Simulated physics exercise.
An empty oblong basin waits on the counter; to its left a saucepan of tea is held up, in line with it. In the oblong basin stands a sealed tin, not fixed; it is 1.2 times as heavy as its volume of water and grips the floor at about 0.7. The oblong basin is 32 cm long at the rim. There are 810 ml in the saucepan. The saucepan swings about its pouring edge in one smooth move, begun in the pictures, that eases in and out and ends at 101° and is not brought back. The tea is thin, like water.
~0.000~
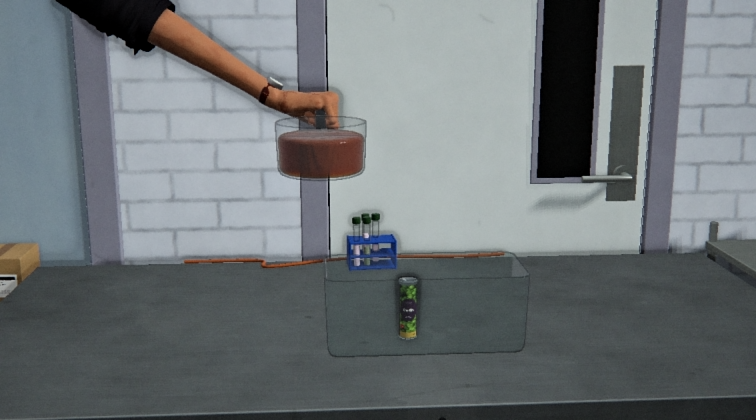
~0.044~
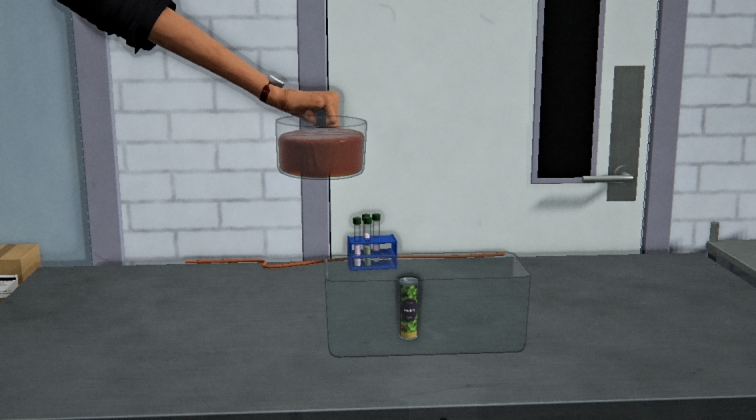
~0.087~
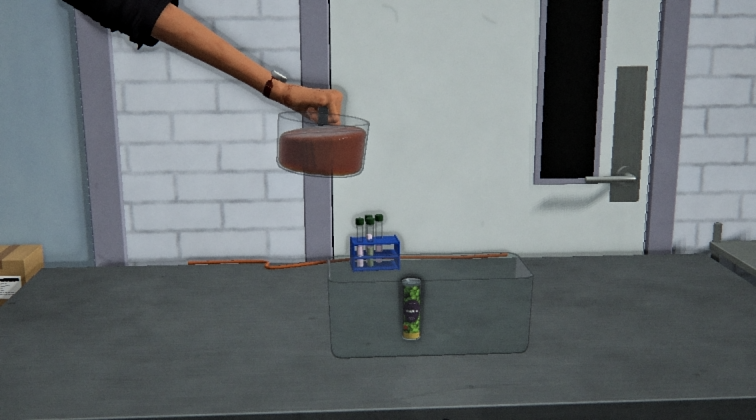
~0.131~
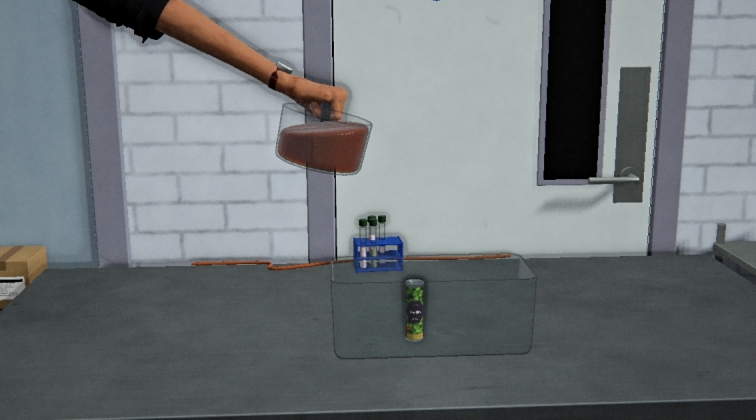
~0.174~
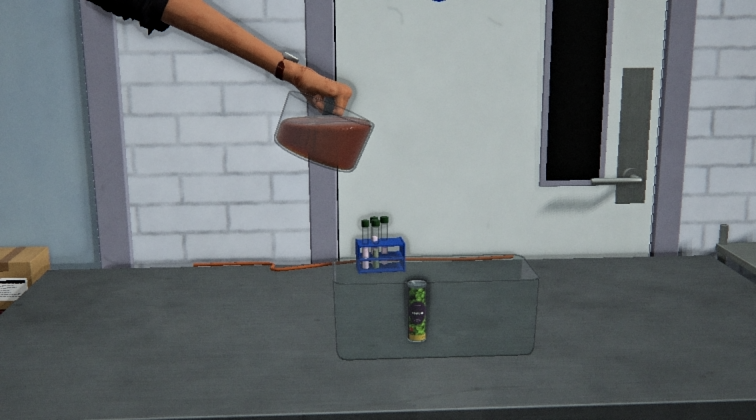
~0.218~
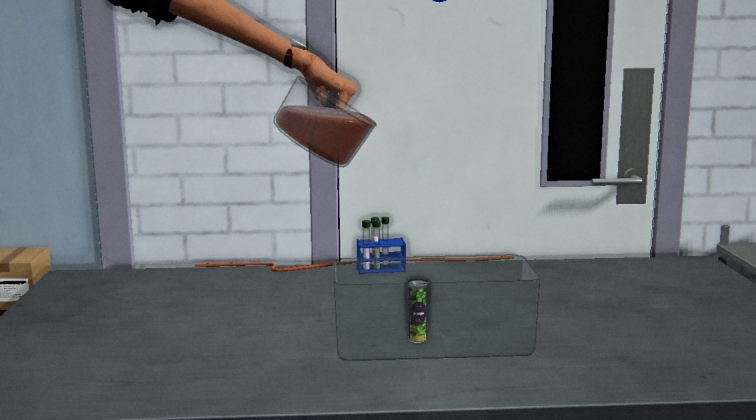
A saucepan of reddish-brown tea, held up by a hand above a counter, tilted slowly and then more steeply to the right, while a clear oblong basin with a patterned tin stood below.
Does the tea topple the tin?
It topples.
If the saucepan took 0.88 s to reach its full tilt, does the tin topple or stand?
Then it stays up.
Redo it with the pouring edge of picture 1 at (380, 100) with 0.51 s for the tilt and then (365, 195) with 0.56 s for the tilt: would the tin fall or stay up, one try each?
First it topples; then it stays up.
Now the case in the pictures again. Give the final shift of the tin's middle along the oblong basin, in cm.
About 7.0 cm.
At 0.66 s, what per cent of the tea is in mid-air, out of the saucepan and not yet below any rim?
Near 54 in a hundred.
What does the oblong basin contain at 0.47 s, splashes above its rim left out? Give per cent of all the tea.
About 0 per cent.
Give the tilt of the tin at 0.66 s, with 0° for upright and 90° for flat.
It is at some 0°.
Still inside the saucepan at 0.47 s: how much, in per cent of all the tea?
Near 52 in a hundred.
Then, 0.47 s in, the tilt is 95° and 51 per cent is still to pour; the tin stands where it began.
Then, 0.66 s in, the tilt is 101° and 7 per cent is still to pour; the tin stands where it began.
Then, 0.85 s in, the tilt is 101° and 1 per cent is still to pour; the tin leans 11°.
Then, 1.06 s in, the tilt is 101° and 0 per cent is still to pour; the tin lies on its side.
Finally, the tin lies on its side.
